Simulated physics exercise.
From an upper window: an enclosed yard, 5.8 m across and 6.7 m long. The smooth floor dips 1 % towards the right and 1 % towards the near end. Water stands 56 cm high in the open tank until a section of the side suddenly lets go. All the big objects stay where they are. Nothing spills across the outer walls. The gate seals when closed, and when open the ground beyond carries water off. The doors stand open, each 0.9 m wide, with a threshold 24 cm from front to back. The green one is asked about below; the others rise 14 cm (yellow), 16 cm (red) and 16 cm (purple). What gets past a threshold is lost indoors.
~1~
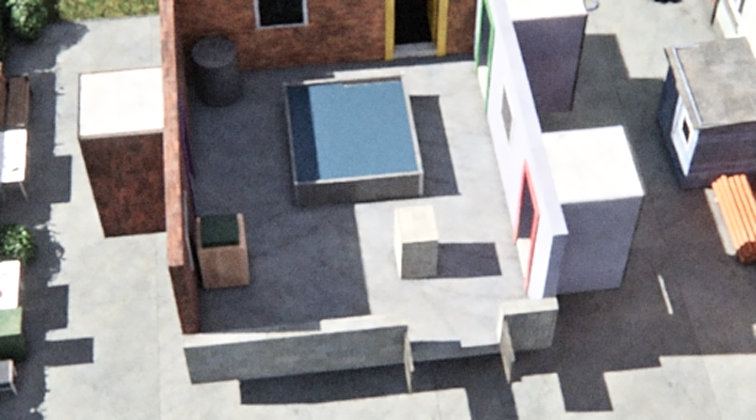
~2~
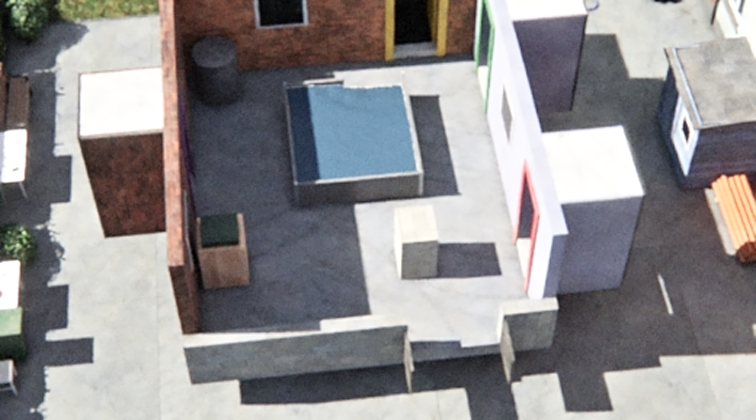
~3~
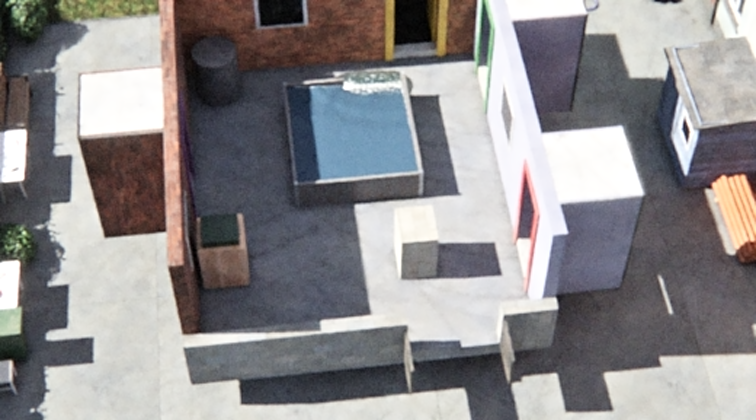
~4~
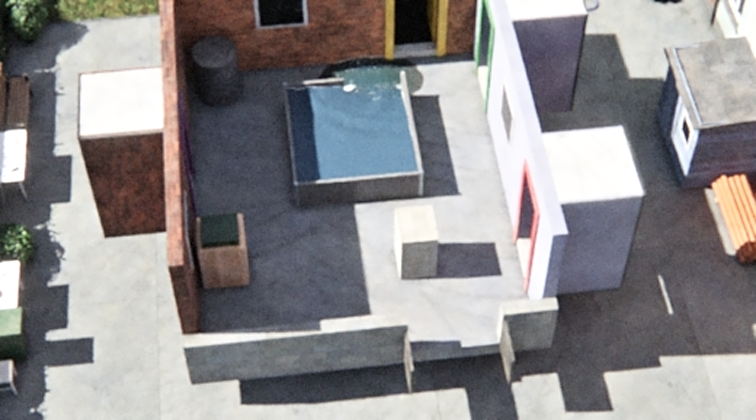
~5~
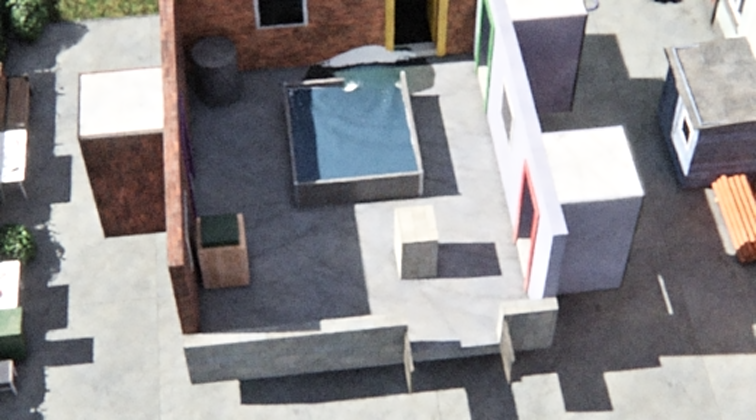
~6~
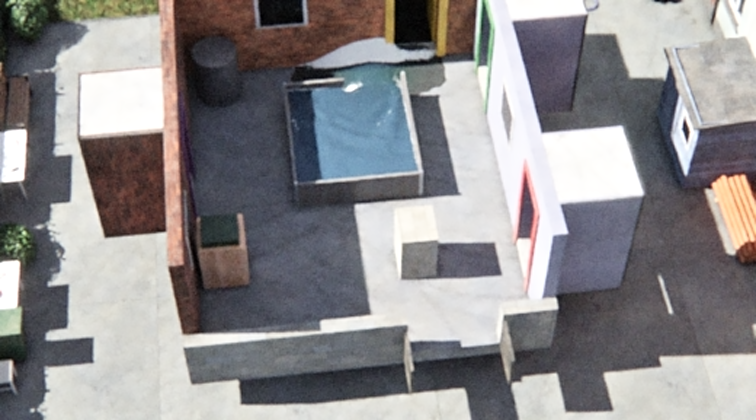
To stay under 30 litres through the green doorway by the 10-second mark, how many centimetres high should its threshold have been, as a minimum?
It would have to be roughly 18 cm high.
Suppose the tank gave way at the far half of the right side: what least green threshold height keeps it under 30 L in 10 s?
About 33 cm.
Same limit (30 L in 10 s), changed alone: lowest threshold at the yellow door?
About 26 cm at yellow.
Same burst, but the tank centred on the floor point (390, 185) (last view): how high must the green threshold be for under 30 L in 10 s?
Then roughly 20 cm.
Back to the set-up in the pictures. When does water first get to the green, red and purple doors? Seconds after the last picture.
Green 0.8 s, red 2.6 s, purple 2.2 s.
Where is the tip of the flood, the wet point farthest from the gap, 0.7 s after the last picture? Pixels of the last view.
At about (234, 72).
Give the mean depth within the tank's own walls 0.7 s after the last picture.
Roughly 44 cm on average.
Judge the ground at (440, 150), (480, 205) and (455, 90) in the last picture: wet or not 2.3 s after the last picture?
In that order: Flooded, wet, under water.
Then, 0.7 s after the last picture water covers 15 % of the floor, deepest (43 cm) near (377, 67); it has not reached the green door.
Then, 2.3 s after the last picture water covers 40 % of the floor, deepest (36 cm) near (463, 54); 22 cm at the green door, 1 litre in over its 25 cm threshold.
Then, 9.3 s after the last picture water covers 95 % of the floor, deepest (14 cm) near (466, 67); 11 cm at the green door, 4 litres in over its 25 cm threshold.
At the green door as built, the water peaked near 22 cm, 2.5 s after the last picture.
Run again over the same 10 s with other heights there, 60 litres in over 15 cm, 16 litres over 20.5 cm. The limit of 30 litres is kept from about 18 cm up.
